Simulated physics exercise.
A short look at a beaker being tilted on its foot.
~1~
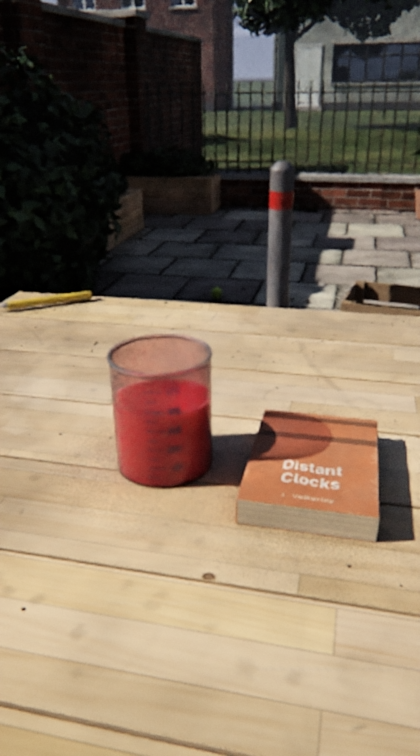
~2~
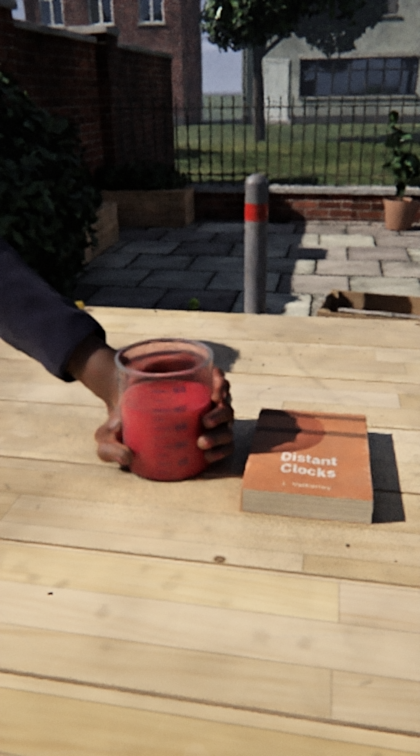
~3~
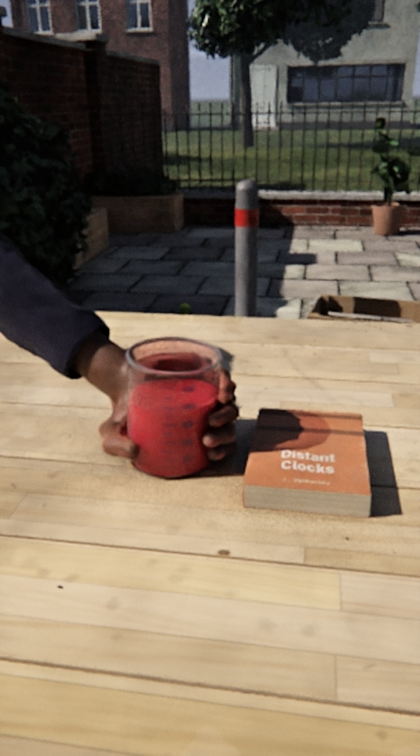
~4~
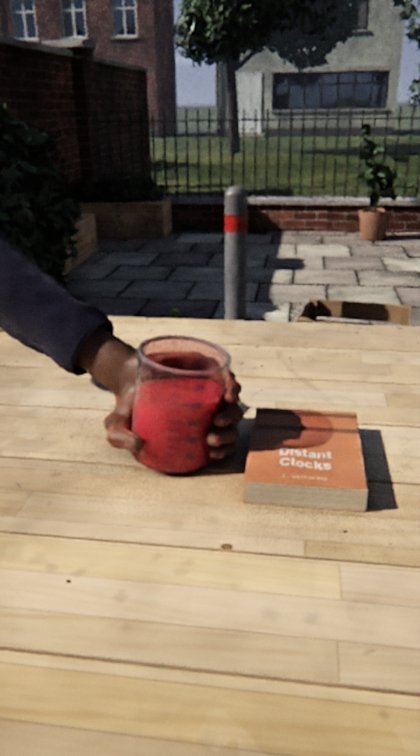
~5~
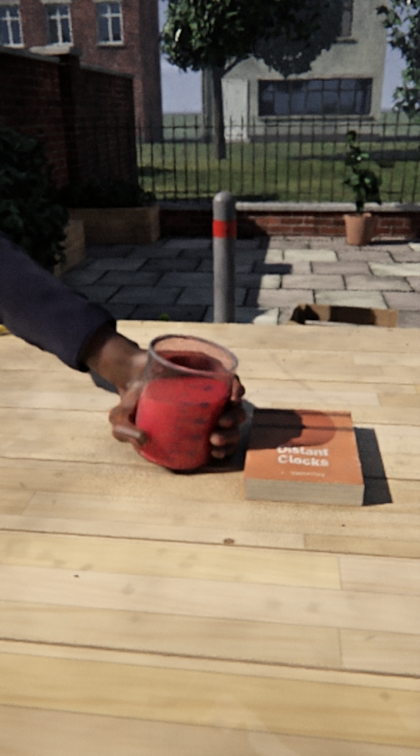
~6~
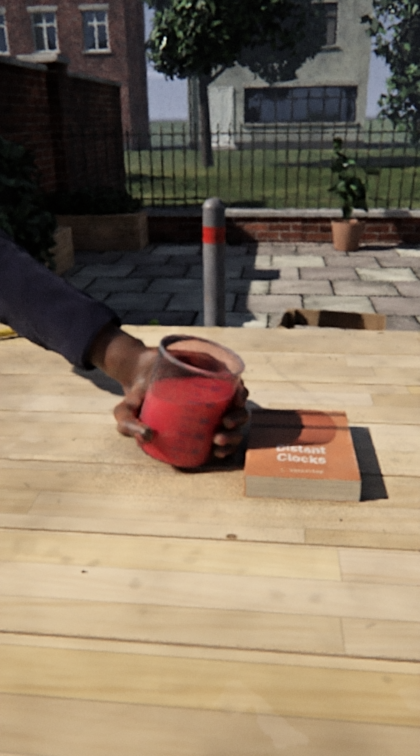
A beaker of red liquid stands upright on a wooden table beside a thick orange book, then a hand reaches in from the left, grips it and gradually tilts its top to the right, towards the book.
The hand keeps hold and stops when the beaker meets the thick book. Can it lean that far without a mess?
It slops over.
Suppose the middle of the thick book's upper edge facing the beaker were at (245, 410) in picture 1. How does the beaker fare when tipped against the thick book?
In that case: Is safe.
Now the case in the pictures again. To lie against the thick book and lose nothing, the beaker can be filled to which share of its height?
Roughly 45 per cent.
Shortly, the beaker leans by about 35°; none is lost.
Then, the beaker leans by about 50°; it has lost some; nearly all of the squash is inside.
At the finish, the beaker leans by about 55°, against the thick book; it has lost some; about two thirds of the squash is inside.
